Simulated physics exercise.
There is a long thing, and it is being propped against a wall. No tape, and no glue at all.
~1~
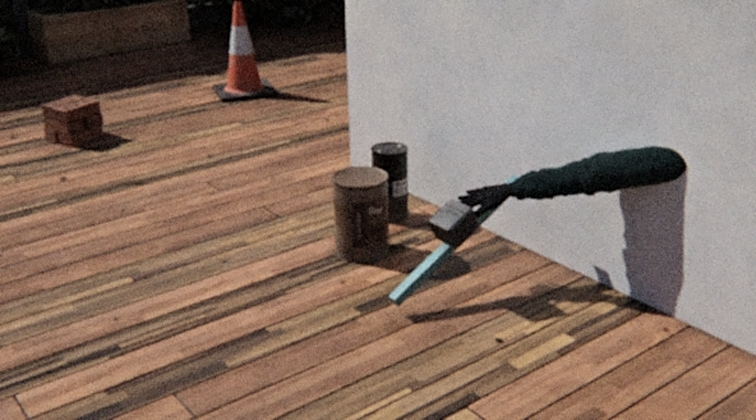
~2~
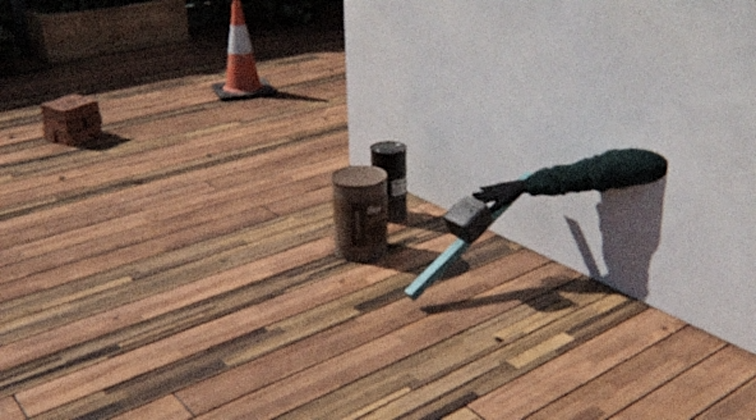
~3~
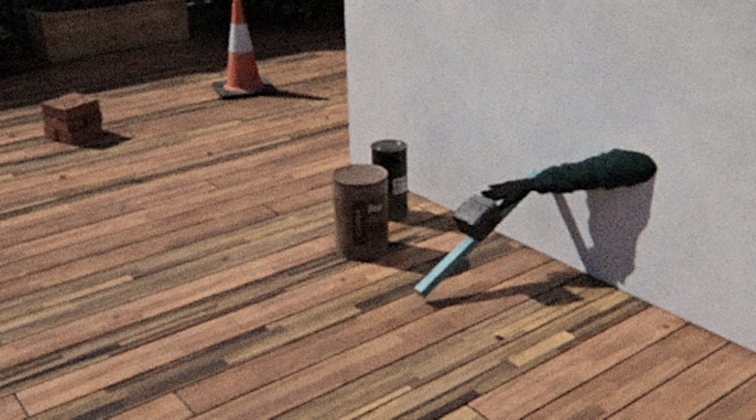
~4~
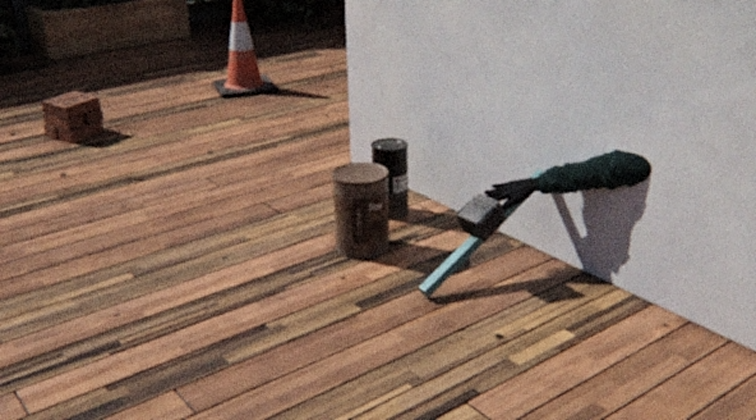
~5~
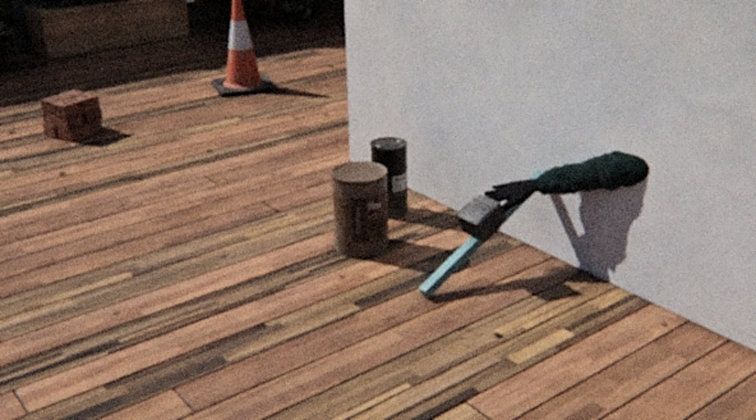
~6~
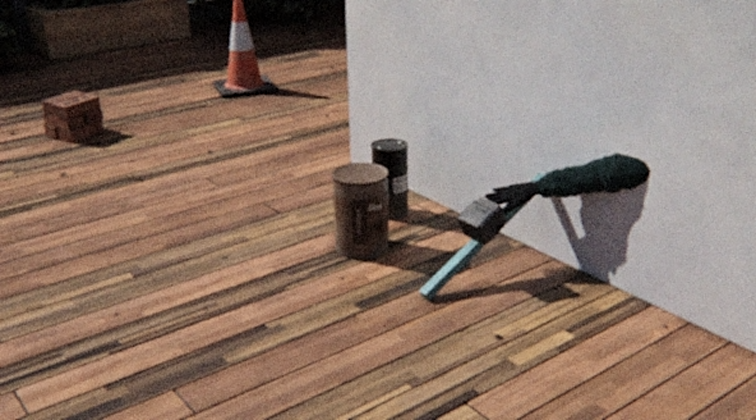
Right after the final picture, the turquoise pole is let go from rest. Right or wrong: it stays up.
Wrong, it slips.
Then, 0.30 s past the last view, turquoise pole leaning 20° more than when let go near (478, 265).
Then, 0.50 s past the last view, turquoise pole leaning 27° more than when let go near (475, 274).
Finally, moved from the start, turquoise pole; the other 2 still in place. Final places as the last picture's camera would see them, turquoise pole near (475, 275). The pole slides down.
